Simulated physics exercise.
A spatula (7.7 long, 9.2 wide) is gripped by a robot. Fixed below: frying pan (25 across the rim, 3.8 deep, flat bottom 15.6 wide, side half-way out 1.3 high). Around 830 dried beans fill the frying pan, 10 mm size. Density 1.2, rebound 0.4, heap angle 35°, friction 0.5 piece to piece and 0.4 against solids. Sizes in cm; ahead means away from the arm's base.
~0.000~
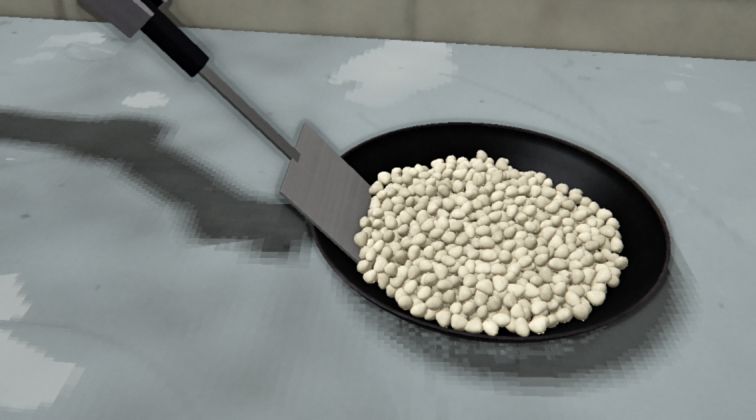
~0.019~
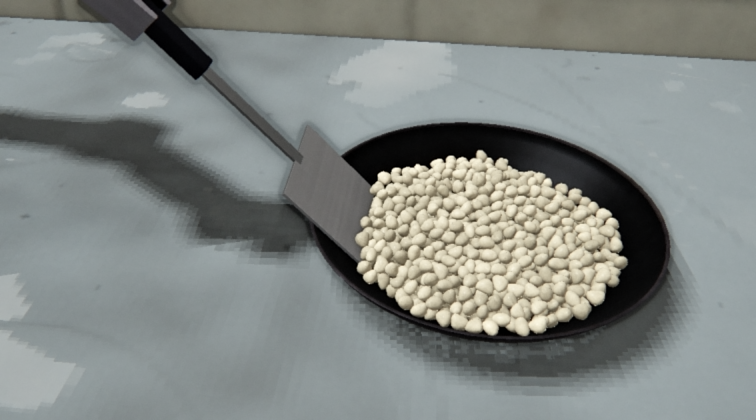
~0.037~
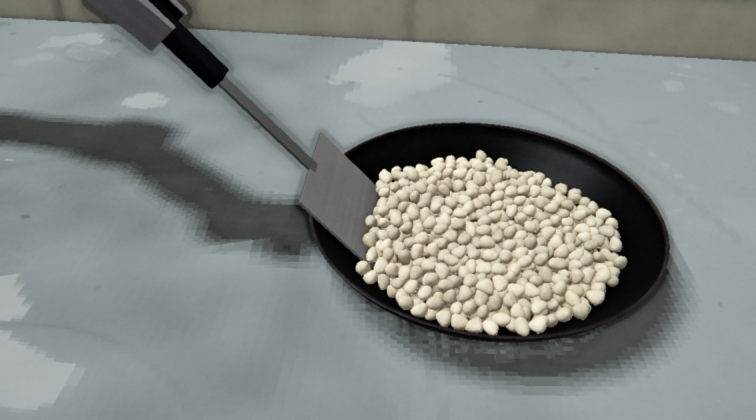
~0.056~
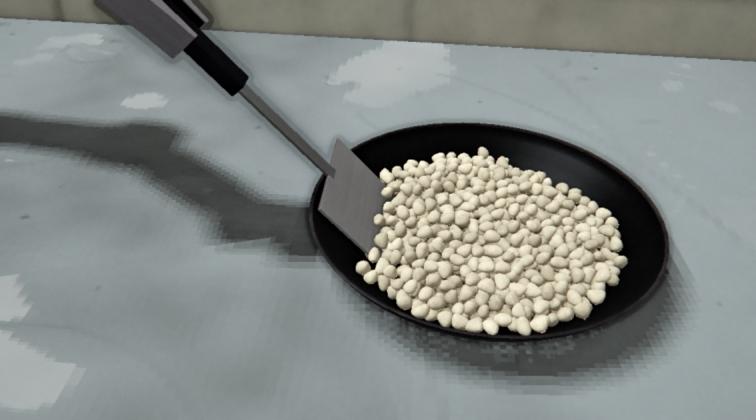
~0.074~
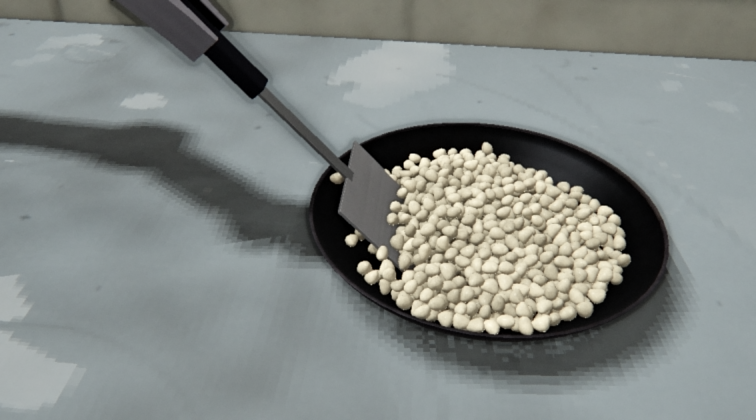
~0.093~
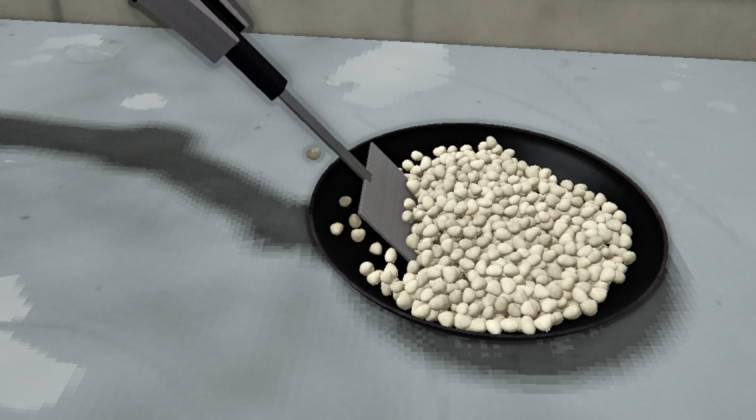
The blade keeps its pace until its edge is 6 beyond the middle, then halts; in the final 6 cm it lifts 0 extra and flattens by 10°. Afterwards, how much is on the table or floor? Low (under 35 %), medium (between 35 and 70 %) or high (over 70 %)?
Share on the table or floor: Low (under 35 %).
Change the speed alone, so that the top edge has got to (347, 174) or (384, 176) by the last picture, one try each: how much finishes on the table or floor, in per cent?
About 5 and 10 per cent.
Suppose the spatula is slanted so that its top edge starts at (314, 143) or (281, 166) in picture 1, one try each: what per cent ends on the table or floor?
About 15 and 10 per cent.
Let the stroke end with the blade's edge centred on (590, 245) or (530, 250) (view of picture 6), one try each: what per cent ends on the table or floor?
About 25 and 5 per cent.
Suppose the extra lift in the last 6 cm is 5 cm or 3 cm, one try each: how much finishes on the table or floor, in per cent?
About 15 and 10 per cent.
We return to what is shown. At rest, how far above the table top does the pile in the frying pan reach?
About 6.0 cm.
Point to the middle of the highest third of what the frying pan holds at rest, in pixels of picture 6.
At about (595, 214).
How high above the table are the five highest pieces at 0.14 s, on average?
About 6 cm.
By 0.14 s, sloping 47°, highest piece 10 above the table; 829 in the frying pan, 1 on the blade or in flight.
By 0.18 s, sloping 42°, highest piece 11 above the table; 829 in the frying pan, 1 on the blade or in flight.
By 0.41 s, sloping 37°, highest piece 6 above the table; 758 in the frying pan, 68 on the table or floor, 4 on the blade or in flight.
By 1.46 s, sloping 37°, highest piece 6 above the table; 757 in the frying pan, 73 on the table or floor.
Final count, 757 in the frying pan, 73 on the table or floor. That is 9 % on the table or floor.
